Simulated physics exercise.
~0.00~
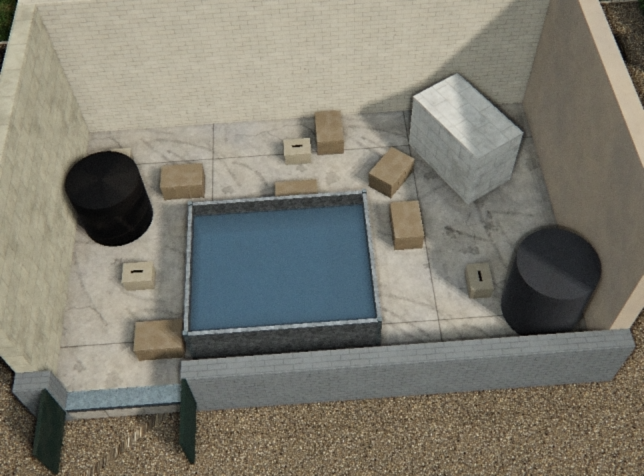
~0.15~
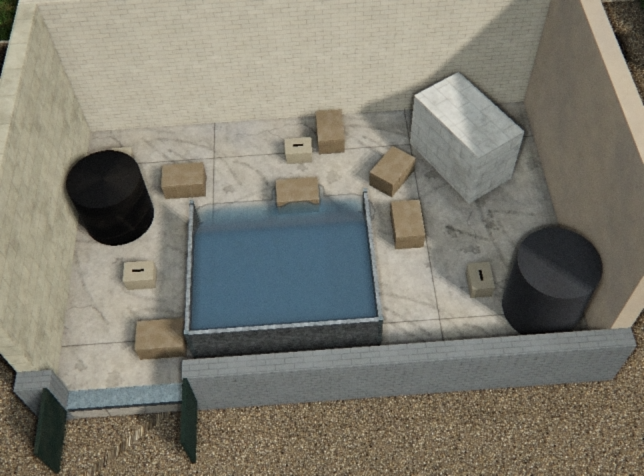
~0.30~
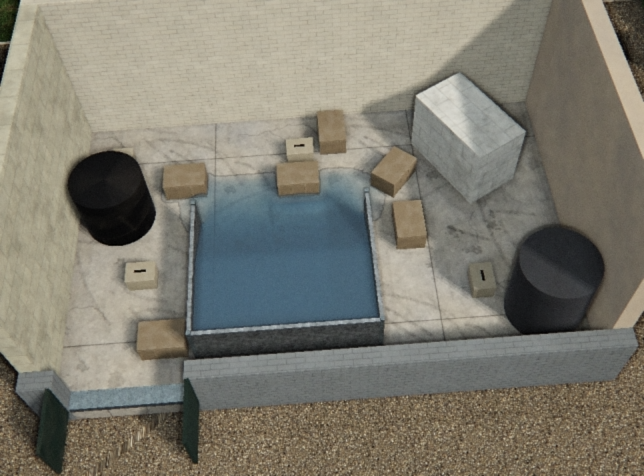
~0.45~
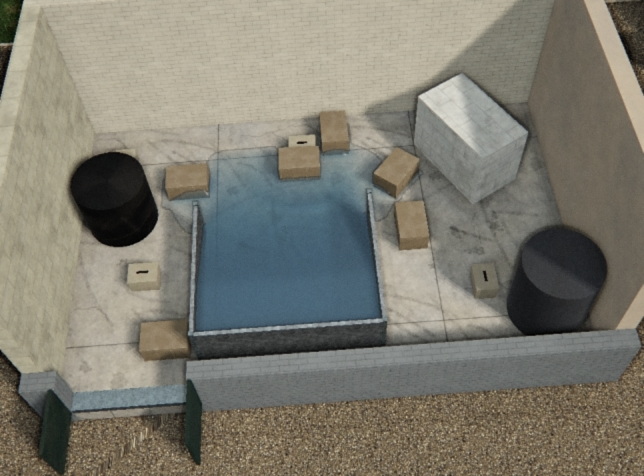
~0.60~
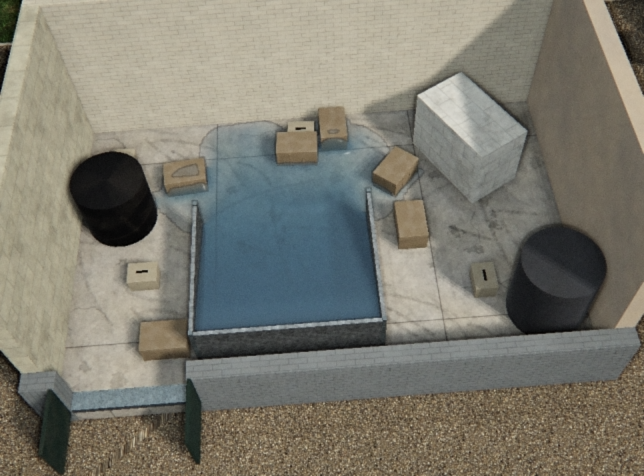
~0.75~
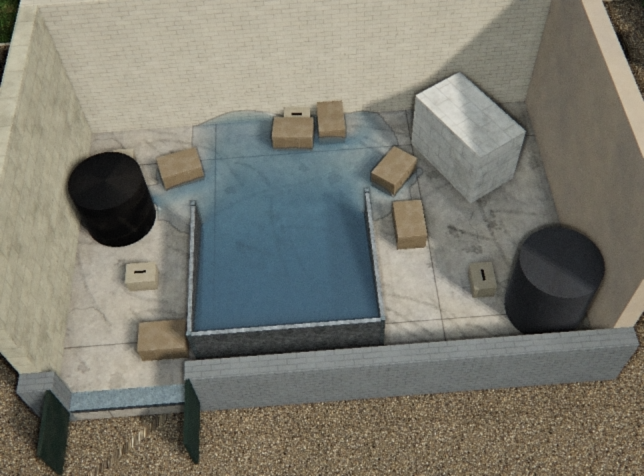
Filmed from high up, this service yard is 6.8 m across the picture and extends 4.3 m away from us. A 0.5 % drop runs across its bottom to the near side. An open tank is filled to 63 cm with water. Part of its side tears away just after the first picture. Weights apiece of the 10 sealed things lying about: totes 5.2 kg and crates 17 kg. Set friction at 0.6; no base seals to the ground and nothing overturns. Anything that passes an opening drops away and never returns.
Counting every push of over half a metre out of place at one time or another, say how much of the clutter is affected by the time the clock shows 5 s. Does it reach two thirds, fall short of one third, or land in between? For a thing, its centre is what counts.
A person watching would say the great majority, two thirds or more.
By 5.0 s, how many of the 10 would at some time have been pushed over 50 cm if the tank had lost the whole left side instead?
Then the count would be 4.
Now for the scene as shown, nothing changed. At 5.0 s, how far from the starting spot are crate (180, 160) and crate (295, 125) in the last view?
The first ends 80 centimetres from its start and the second 100 centimetres.
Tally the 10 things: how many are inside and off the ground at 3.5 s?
Of them, 5.
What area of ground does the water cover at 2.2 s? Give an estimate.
16 m2.
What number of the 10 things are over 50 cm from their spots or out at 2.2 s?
It comes to 4.
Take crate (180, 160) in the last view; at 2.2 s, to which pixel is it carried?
My estimate: Around (103, 131).
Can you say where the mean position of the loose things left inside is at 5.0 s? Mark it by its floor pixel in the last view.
Close to (308, 247).
After 1.1 s 3 of 10 are over 50 cm from their spots; 2 afloat.
After 2.2 s 4 of 10 are over 50 cm from their spots; 5 afloat.
After 3.5 s 6 of 10 are over 50 cm from their spots; 5 afloat.
After 5.0 s 10 of 10 are over 50 cm from their spots, and 10 have been at some point; 7 afloat.
